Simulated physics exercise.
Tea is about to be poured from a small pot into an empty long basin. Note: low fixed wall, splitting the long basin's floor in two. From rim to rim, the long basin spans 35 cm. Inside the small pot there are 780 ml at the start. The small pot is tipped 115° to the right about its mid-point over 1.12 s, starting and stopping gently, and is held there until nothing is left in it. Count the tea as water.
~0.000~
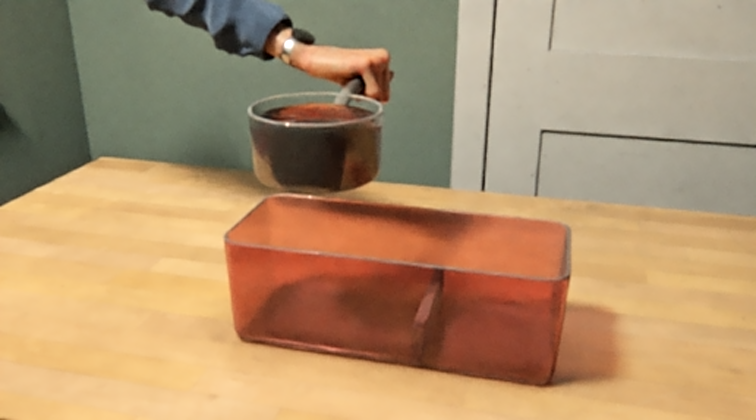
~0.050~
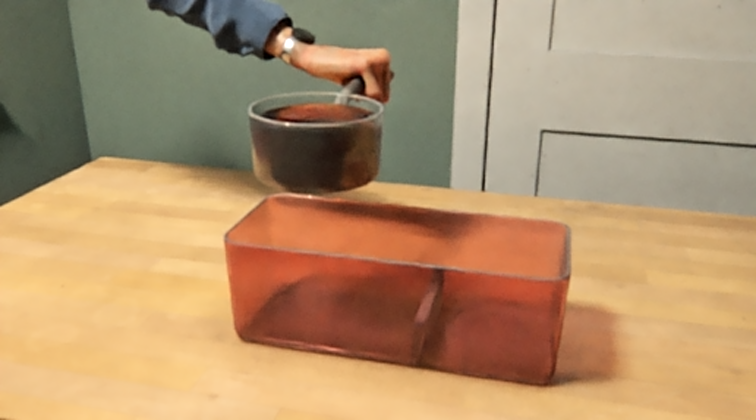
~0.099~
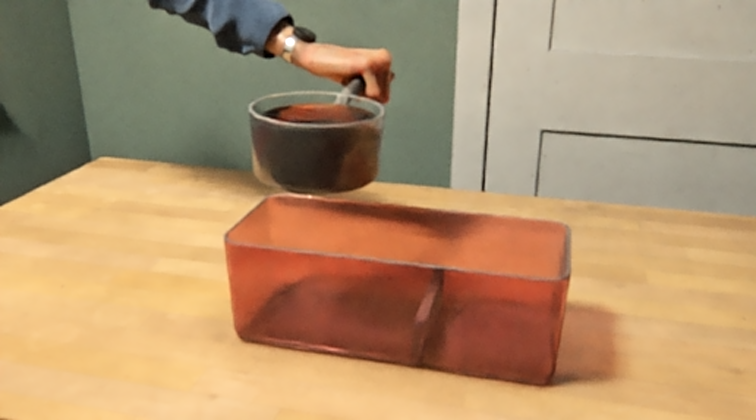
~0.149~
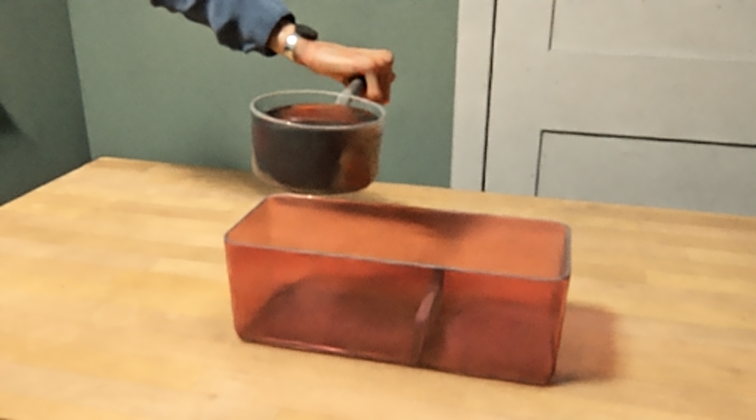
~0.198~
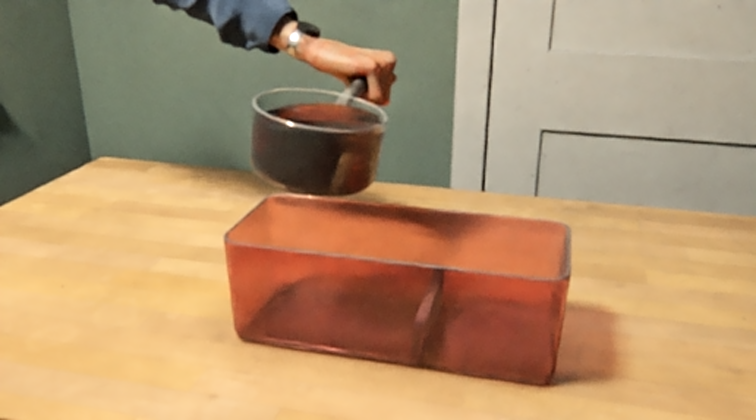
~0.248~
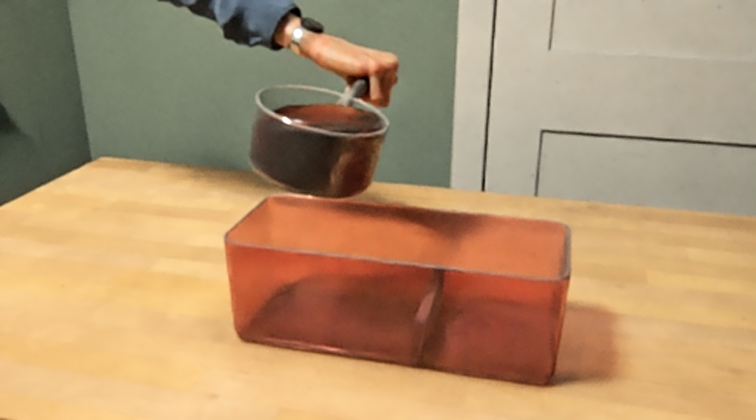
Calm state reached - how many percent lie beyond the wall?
51 percent, roughly.
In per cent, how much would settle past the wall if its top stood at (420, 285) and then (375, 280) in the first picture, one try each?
Respectively 60 and 90 %.
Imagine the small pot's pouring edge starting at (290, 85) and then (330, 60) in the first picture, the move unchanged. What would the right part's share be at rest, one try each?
Try 1: 10 %; try 2: 10 %.
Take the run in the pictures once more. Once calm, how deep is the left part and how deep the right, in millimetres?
Depths at rest: Left around 14 mm, right around 22 mm.
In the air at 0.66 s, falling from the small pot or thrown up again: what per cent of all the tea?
I'd put it at about 26 percent.
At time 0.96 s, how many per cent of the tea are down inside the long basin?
Around 92 parts in a hundred.
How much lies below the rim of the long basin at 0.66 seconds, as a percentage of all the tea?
About 26 per cent.
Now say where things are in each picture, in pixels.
Tilt 0°; pouring edge (380, 114); surface from (260, 113) to (379, 122); the long basin's rim runs from (247, 217) to (569, 251); the wall's top is at (429, 298), in the first frame.
Tilt 1°; pouring edge (381, 115); surface from (260, 113) to (380, 122), in the second frame.
Tilt 2°; pouring edge (381, 117); surface from (260, 113) to (380, 123), in the third frame.
Tilt 5°; pouring edge (383, 120); surface from (263, 113) to (382, 124), in the fourth frame.
Tilt 9°; pouring edge (384, 125); surface from (263, 113) to (383, 124), in the fifth frame.
Tilt 13°; pouring edge (386, 131); surface from (262, 114) to (386, 125), in the sixth frame.
Then, 0.66 s in, the tilt is 73° and 46 per cent is still to pour, 7 is left of the wall and 20 right of it.
Then, 0.96 s in, the tilt is 109° and 5 per cent is still to pour, 41 is left of the wall and 51 right of it.
Then, 1.28 s in, the tilt is 115° and 0 per cent is still to pour, 48 is left of the wall and 51 right of it.
Then, 1.62 s in, the tilt is 115° and 0 per cent is still to pour, 48 is left of the wall and 51 right of it.
Finally, 48 per cent lies left of the wall, 51 right of it and 1 outside.
